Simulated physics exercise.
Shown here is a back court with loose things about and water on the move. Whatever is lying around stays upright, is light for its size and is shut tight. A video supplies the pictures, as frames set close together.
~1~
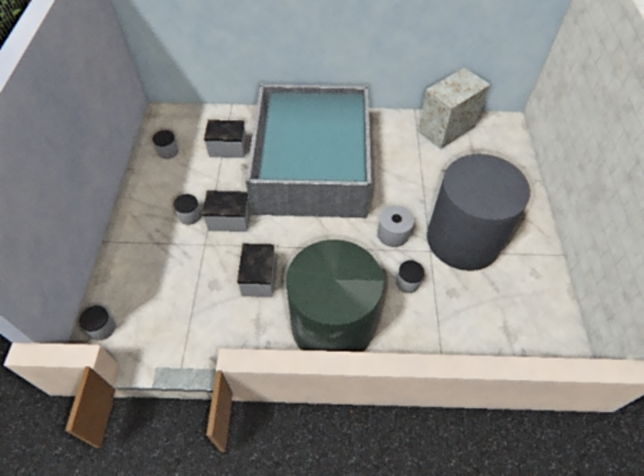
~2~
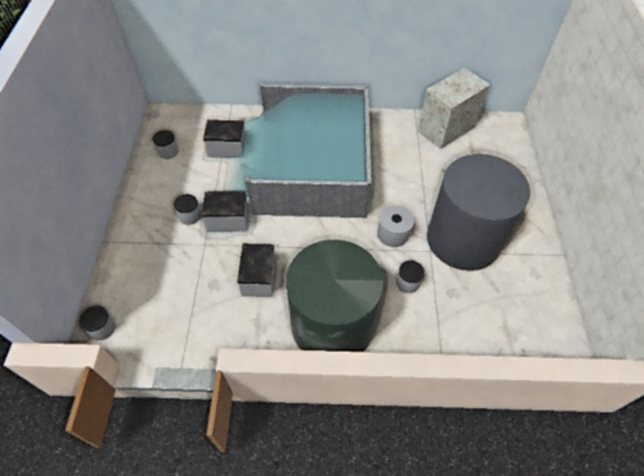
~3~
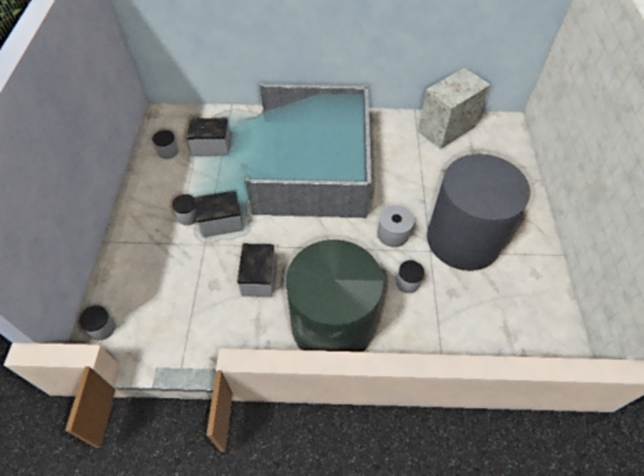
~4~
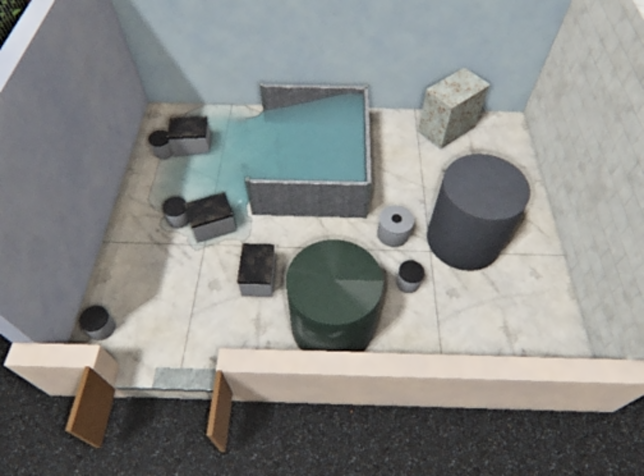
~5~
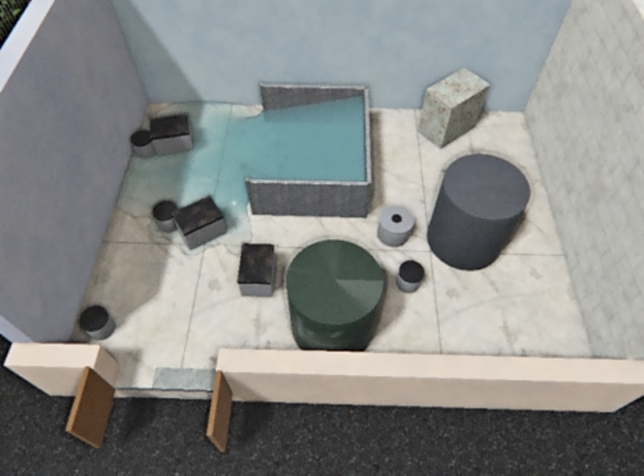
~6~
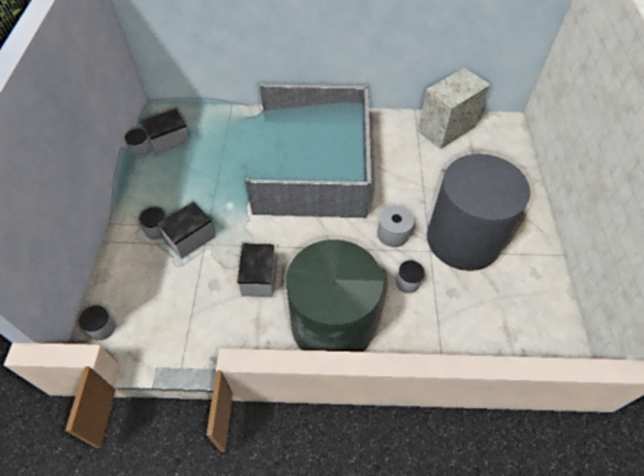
Water pours from the tank's open left side and pushes dark chests and small cylinders leftward.
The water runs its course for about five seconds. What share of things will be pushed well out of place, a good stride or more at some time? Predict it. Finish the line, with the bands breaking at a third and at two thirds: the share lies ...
The share lies at two thirds or above.
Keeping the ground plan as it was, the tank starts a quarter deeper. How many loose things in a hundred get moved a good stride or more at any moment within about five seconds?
Roughly 80 in a hundred.
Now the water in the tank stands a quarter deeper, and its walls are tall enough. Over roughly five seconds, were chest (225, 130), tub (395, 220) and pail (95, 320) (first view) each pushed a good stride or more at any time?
The first reached the mark, the second stopped before it, the third reached the mark.
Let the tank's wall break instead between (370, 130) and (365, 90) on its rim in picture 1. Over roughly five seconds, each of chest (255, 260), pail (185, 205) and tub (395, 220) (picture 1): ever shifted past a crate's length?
Each in turn, never travels that far, never travels that far, ends up that far off.
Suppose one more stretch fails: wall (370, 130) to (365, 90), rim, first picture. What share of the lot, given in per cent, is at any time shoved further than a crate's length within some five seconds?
Close to 40 %.
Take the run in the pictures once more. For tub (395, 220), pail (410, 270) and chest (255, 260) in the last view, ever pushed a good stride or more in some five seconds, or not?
One after the other: Never so far, never so far, moved that far.
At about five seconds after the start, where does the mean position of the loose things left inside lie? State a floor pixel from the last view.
(306, 225).
A moment on, 3 of 8 are well off their spots; 2 afloat.
Next, 4 of 8 are well off their spots; 4 afloat.
Later, 4 of 8 are well off their spots; 4 afloat.
In the end, 5 of 8 are well off their spots, and 6 have been at some point; 3 afloat.
